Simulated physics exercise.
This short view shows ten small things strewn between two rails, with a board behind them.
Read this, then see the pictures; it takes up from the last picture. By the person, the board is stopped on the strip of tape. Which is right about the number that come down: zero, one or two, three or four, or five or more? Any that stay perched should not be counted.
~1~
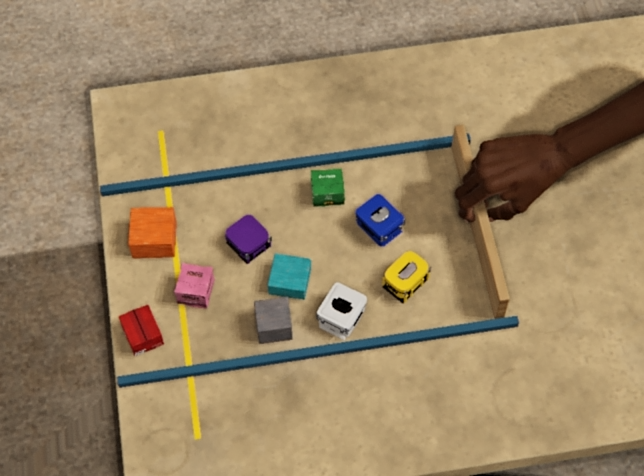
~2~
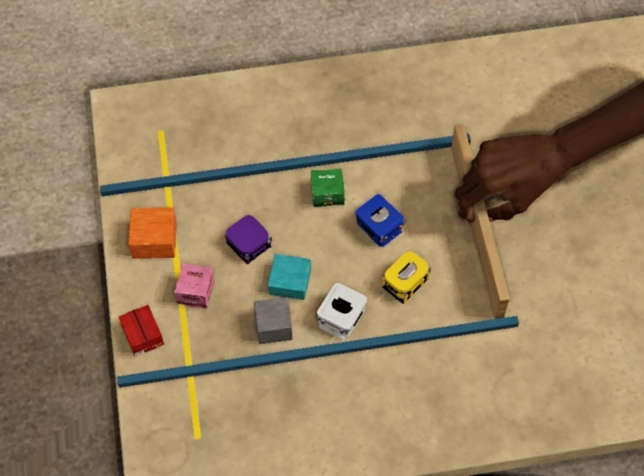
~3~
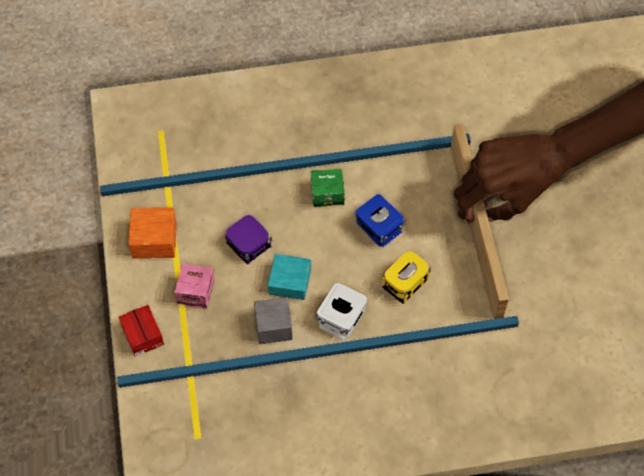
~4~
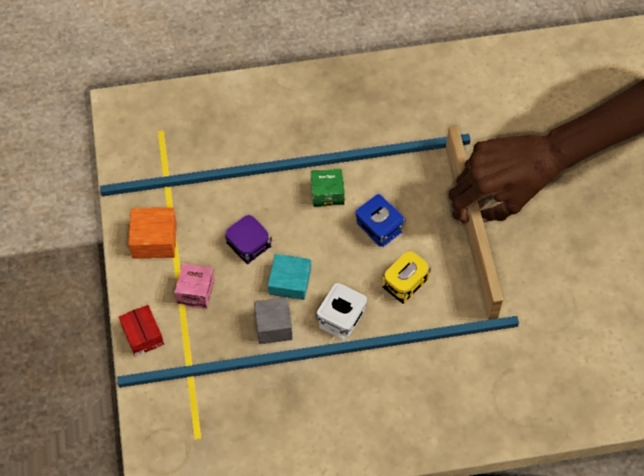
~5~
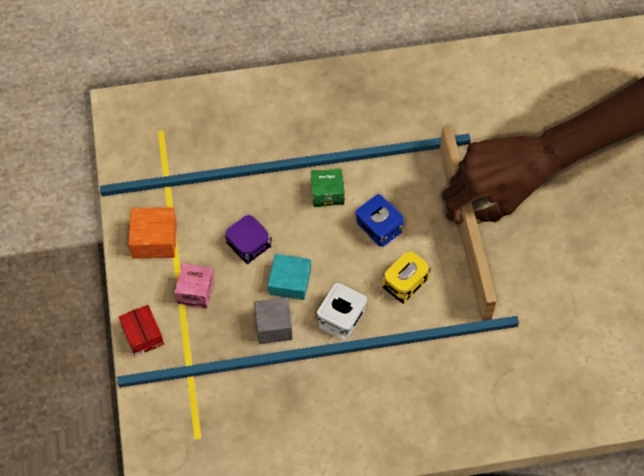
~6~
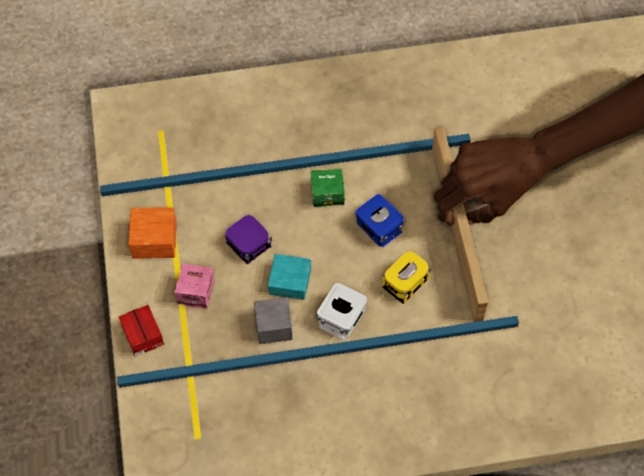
Going by the pictures, three or four pieces get pushed right off.
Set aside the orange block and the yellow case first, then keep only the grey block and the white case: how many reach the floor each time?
1 in the first try, 1 in the second.
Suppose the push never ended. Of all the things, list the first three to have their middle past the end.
Orange block, red box, pink box.
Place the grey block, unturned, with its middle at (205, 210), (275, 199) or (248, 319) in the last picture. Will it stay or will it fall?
Lab note - grey block, per position: Is safe; is safe; is safe.
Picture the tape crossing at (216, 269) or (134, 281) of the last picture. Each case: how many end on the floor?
Well, you'd get 0 the first time and 6 the second time.
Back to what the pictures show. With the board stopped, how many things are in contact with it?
It adds up to 4.
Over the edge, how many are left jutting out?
The overhang total is 0.
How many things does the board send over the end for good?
3.
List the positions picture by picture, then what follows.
In the first picture, red box (141, 330); orange block (153, 233); pink box (195, 286); board (479, 220); tape (178, 275).
In the second picture, orange block (153, 233); yellow case (406, 277).
In the third picture, pink box (195, 286); white case (342, 312).
In the fourth picture, red box (142, 331); purple case (248, 239).
In the fifth picture, orange block (153, 233); board (466, 222).
In the sixth picture, red box (142, 331); orange block (153, 233); pink box (195, 286); board (459, 223); tape (178, 275).
Soon after, none off yet; red box at rest near (142, 331); orange block at rest near (153, 233); pink box at rest near (195, 286).
In the end, the number that fall off is three or four; gone, pink box, orange block and red box.
